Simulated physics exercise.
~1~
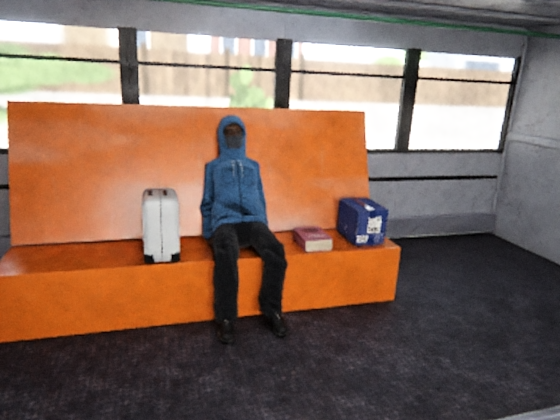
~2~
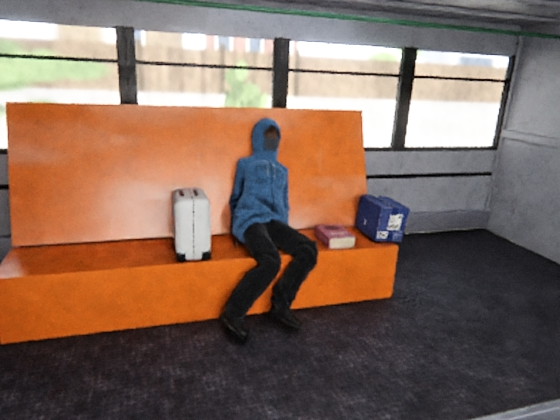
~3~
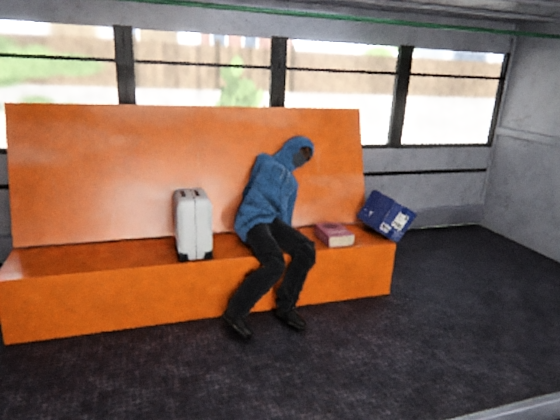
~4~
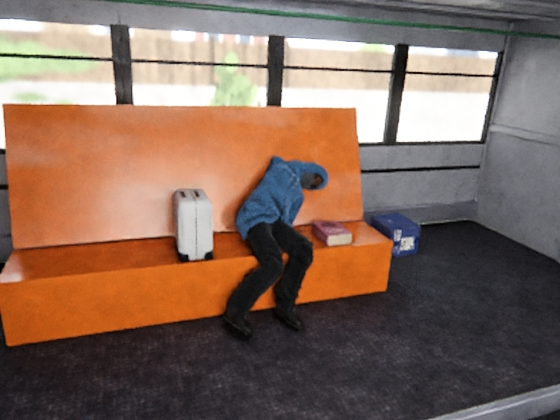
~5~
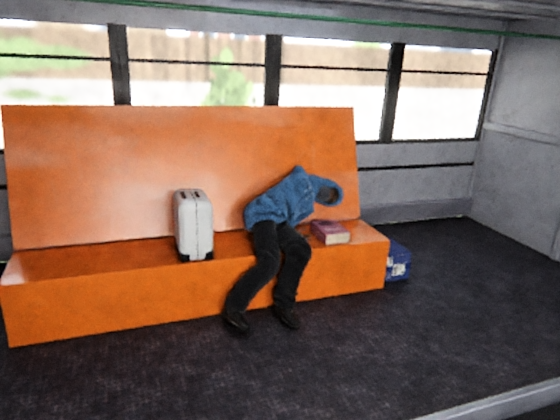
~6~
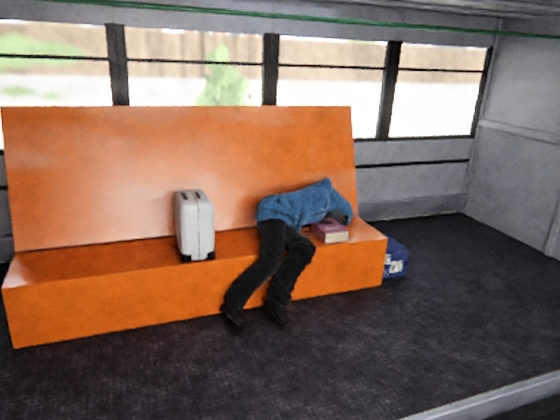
The clip shows a hooded figure in blue seated on an orange bench, sliding right with the luggage, then slumping sideways over a pink book as a blue bag tips off the bench's right end to the floor, while the white case stays upright on the seat.
